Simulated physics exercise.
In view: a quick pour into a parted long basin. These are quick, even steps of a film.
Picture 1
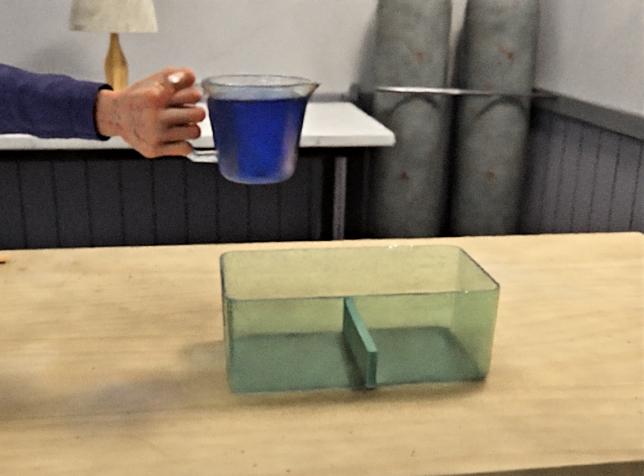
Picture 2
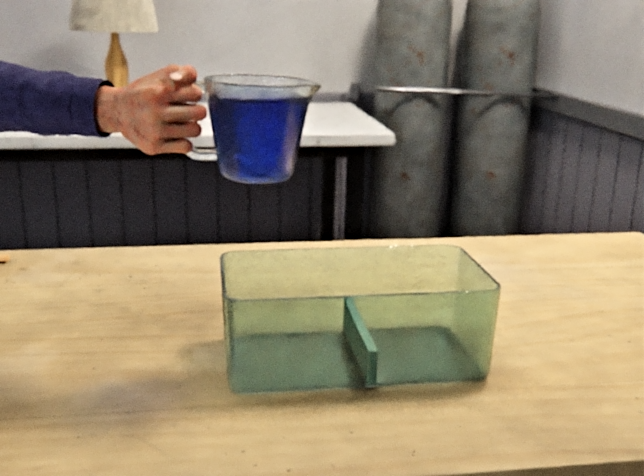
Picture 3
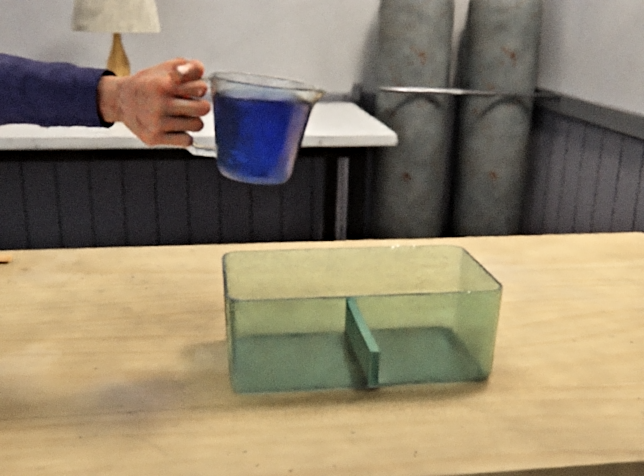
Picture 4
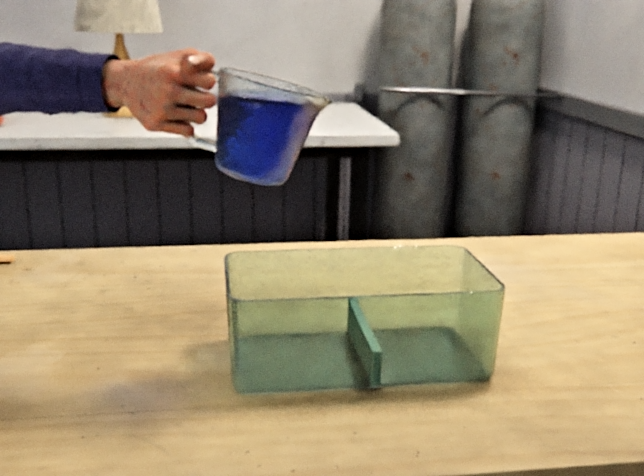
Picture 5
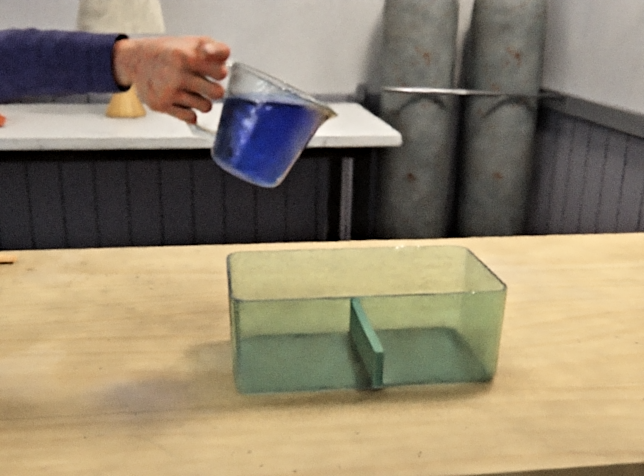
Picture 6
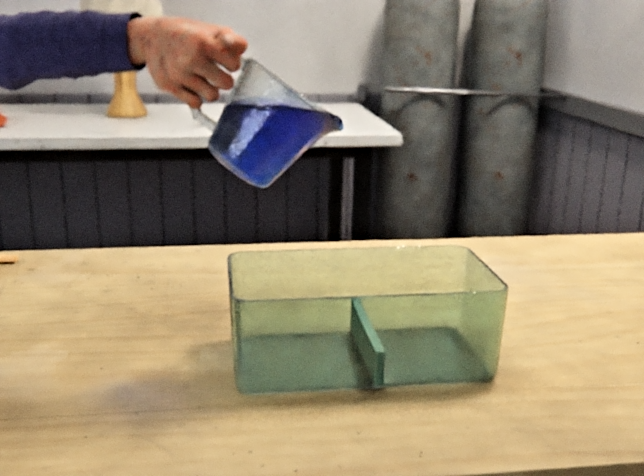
A hand in a dark blue sleeve, reaching in from the left, holds a clear measuring cup of blue liquid by its handle and tips it steadily rightward, the wrist rising as the spout lowers. Below it, a pale green see-through basin with a teal divider sits on a light wooden table. Seen from the front in a near-steady view, a lamp, white table and grey cylinders stand behind.
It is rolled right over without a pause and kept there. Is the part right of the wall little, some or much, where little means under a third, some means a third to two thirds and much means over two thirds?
Some.
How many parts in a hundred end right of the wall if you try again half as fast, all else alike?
Around 75 percent ends up there.
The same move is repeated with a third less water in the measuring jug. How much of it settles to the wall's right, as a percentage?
Roughly 25 percent.
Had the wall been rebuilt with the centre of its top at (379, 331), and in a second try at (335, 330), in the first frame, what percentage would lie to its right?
Try 1: Some 30 %; try 2: 85 %.
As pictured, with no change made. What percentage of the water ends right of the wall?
About 45 per cent.
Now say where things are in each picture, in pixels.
The first frame shows tilt 0°; pouring edge (320, 83); surface from (208, 95) to (306, 95); the long basin's rim runs from (222, 276) to (479, 267); the wall's top is at (359, 324).
The second frame shows tilt 2°; pouring edge (321, 84); surface from (209, 94) to (307, 95).
The third frame shows tilt 7°; pouring edge (327, 90); surface from (214, 92) to (311, 98).
The fourth frame shows tilt 14°; pouring edge (333, 100); surface from (221, 92) to (319, 101).
The fifth frame shows tilt 25°; pouring edge (339, 113); surface from (226, 97) to (330, 108).
The sixth frame shows tilt 36°; pouring edge (341, 129); surface from (224, 111) to (336, 119); 2 per cent is over the edge.
A moment on, the measuring jug is tipped right over and 34 per cent is still to pour, 1 is left of the wall and 26 right of it.
Next, the measuring jug is tipped right over and 2 per cent is still to pour, 43 is left of the wall and 44 right of it.
Then the measuring jug is tipped right over and 0 per cent is still to pour, 52 is left of the wall and 43 right of it.
Later the measuring jug is tipped right over and 0 per cent is still to pour, 52 is left of the wall and 44 right of it.
Finally, 52 per cent lies left of the wall, 44 right of it and 3 outside.
